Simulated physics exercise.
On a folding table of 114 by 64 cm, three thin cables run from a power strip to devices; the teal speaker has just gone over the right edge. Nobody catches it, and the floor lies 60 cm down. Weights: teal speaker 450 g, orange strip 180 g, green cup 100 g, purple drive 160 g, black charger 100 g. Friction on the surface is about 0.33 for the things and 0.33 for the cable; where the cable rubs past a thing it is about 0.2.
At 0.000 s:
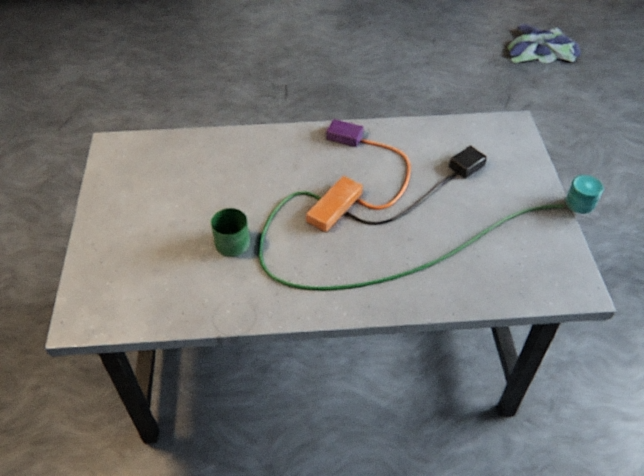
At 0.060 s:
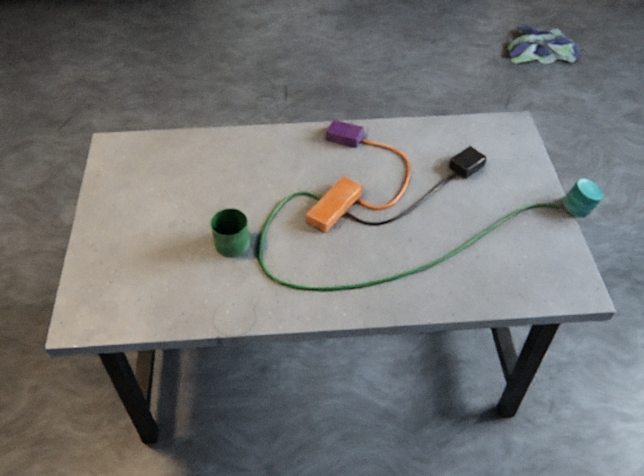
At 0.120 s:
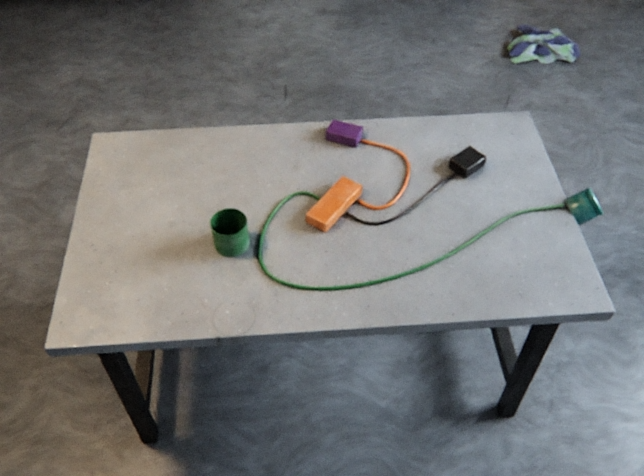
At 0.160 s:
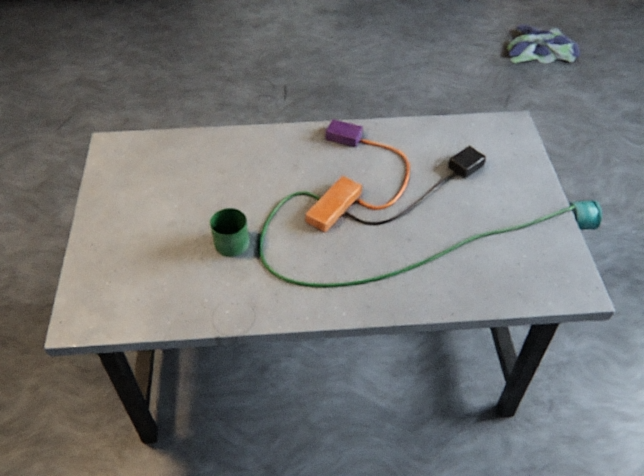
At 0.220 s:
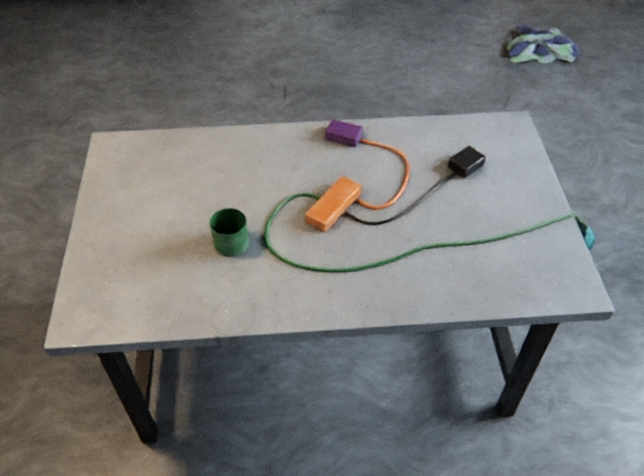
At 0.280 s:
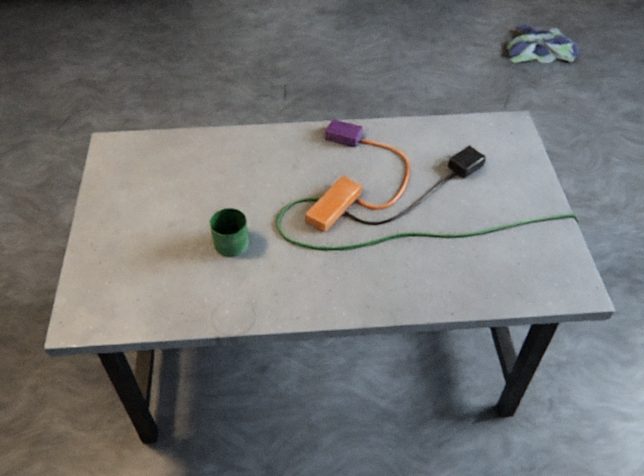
On a grey table, a teal cylinder tipping over the right edge and dropping from view, its green cable sliding after it.
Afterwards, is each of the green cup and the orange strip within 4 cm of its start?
The green cup keeps its place, the orange strip gets shifted.
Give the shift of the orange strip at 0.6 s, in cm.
About 18 cm.
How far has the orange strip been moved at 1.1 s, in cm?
Some 30 cm.
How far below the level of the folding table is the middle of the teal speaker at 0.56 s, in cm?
About 55 cm.
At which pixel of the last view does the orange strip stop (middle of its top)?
Near (455, 177).
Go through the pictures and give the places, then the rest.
The first picture shows green cup (229, 221); orange strip (335, 199); green cable runs through (288, 198) (265, 269) (356, 286) (444, 257) (518, 213).
The second picture shows teal speaker (587, 189); green cable runs through (288, 198) (355, 286) (516, 212).
The third picture shows teal speaker (584, 207); green cable runs through (288, 198) (355, 286) (517, 213).
The fourth picture shows teal speaker (583, 216); green cable runs through (287, 198) (361, 282) (535, 222).
The fifth picture shows teal speaker (577, 237); green cable runs through (286, 200) (388, 261) (566, 217).
The sixth picture shows green cup (228, 221); orange strip (334, 199); green cable runs through (285, 209) (342, 248) (432, 235) (521, 223).
By 0.6 s, the strip's end of the green cable at (411, 184); orange strip 19 cm off its start, teal speaker over the edge.
By 0.8 s, the strip's end of the green cable at (448, 175); orange strip 29 cm off its start, black charger 10 cm off its start, teal speaker over the edge.
By 1.1 s, the strip's end of the green cable at (451, 175); orange strip 29 cm off its start at (455, 177), black charger 10 cm off its start at (485, 135), teal speaker over the edge.
By 1.4 s, the strip's end of the green cable at (451, 175); orange strip 29 cm off its start, black charger 10 cm off its start, teal speaker over the edge.
By 2.6 s, the strip's end of the green cable at (451, 175); orange strip 29 cm off its start at (455, 177), green cup 0 cm off its start at (228, 221), black charger 10 cm off its start at (485, 135), teal speaker over the edge.
